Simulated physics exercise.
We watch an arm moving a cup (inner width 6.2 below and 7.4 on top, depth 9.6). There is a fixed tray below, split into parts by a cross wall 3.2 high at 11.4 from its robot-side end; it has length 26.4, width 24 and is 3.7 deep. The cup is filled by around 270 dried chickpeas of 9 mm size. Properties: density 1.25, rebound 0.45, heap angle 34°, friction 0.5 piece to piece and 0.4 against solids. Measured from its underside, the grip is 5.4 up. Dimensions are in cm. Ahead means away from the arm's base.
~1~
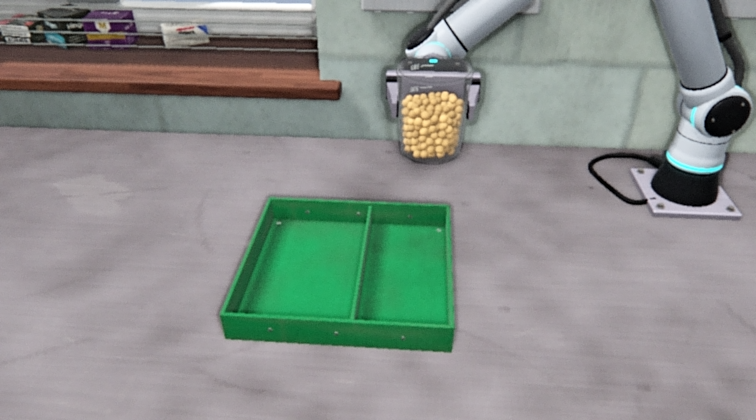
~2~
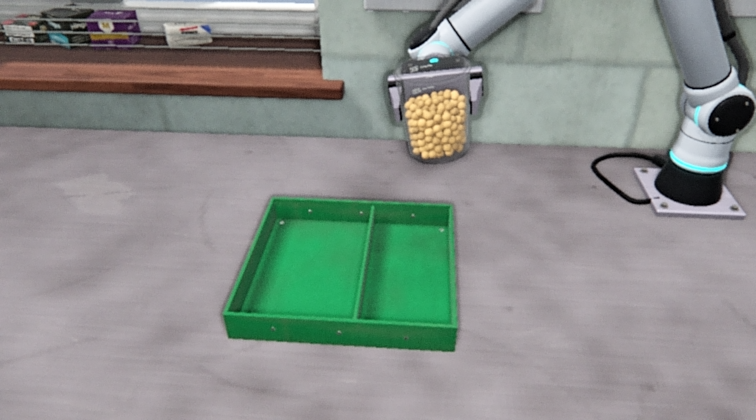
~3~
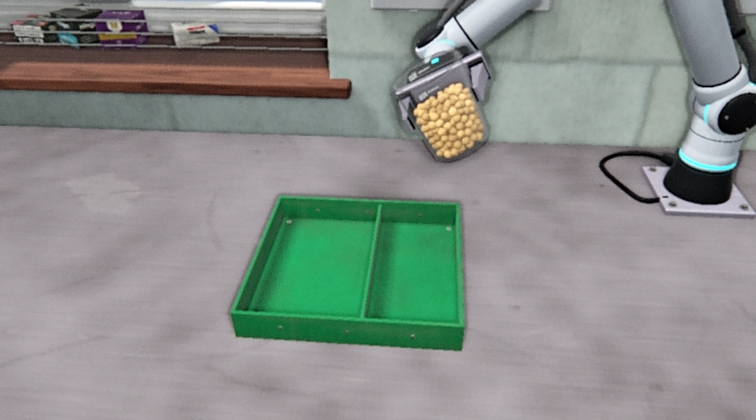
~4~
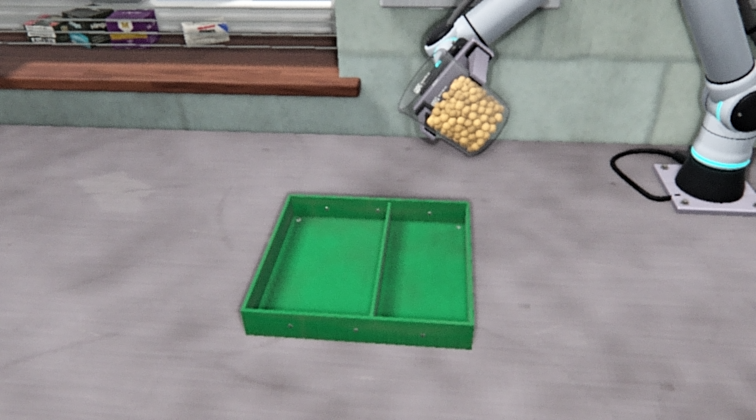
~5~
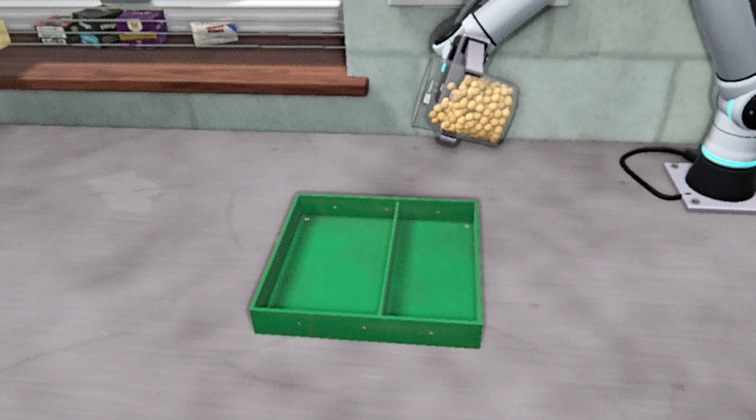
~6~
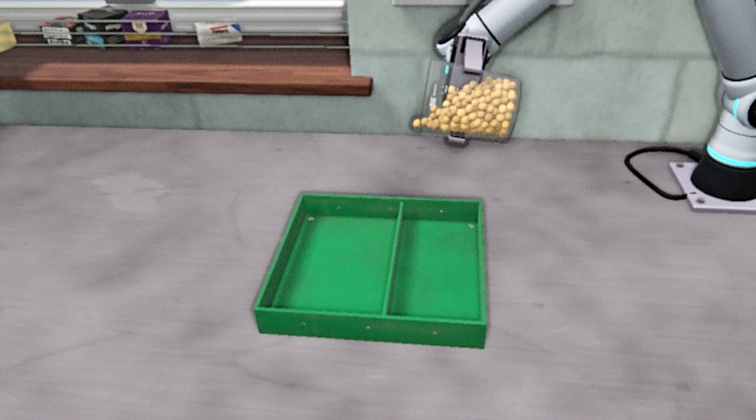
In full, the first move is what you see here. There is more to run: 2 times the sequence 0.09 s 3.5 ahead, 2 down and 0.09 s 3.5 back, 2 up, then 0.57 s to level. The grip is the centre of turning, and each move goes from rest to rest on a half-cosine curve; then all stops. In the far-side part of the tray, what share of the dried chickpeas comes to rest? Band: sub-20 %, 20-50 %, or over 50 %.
Band: 20-50 %.
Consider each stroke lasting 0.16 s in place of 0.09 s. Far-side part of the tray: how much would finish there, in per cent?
Estimate: Near 20 per cent.
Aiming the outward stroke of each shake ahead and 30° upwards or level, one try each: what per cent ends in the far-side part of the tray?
90 and 65 %.
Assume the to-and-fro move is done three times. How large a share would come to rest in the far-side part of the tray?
Then about 40 per cent.
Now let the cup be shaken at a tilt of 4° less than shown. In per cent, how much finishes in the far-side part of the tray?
I'd put it at around 20 per cent.
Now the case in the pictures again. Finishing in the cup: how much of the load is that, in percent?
Around 60 in a hundred.
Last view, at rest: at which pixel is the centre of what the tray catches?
I'd say somewhere near (338, 265) in the final view.
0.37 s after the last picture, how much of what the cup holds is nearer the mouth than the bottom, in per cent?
Some 60 percent is in that half.
Then, 0.37 s after the last picture, tilted 81° forward, highest piece 26 above the table; 193 in the cup, 50 in the far-side part, 2 in the robot-side part, 2 on the table or floor, 25 in flight or on a rim.
Then, 0.74 s after the last picture, tilted 19° forward, highest piece 28 above the table; 162 in the cup, 91 in the far-side part, 13 in the robot-side part, 6 on the table or floor.
Then, 1.13 s after the last picture, level, highest piece 26 above the table; 162 in the cup, 91 in the far-side part, 13 in the robot-side part, 6 on the table or floor.
Then, 2.18 s after the last picture, level, highest piece 26 above the table; 162 in the cup, 91 in the far-side part, 13 in the robot-side part, 6 on the table or floor.
Final count, 162 in the cup, 91 in the far-side part, 13 in the robot-side part, 6 on the table or floor. That is 33 % in the far-side part of the tray.
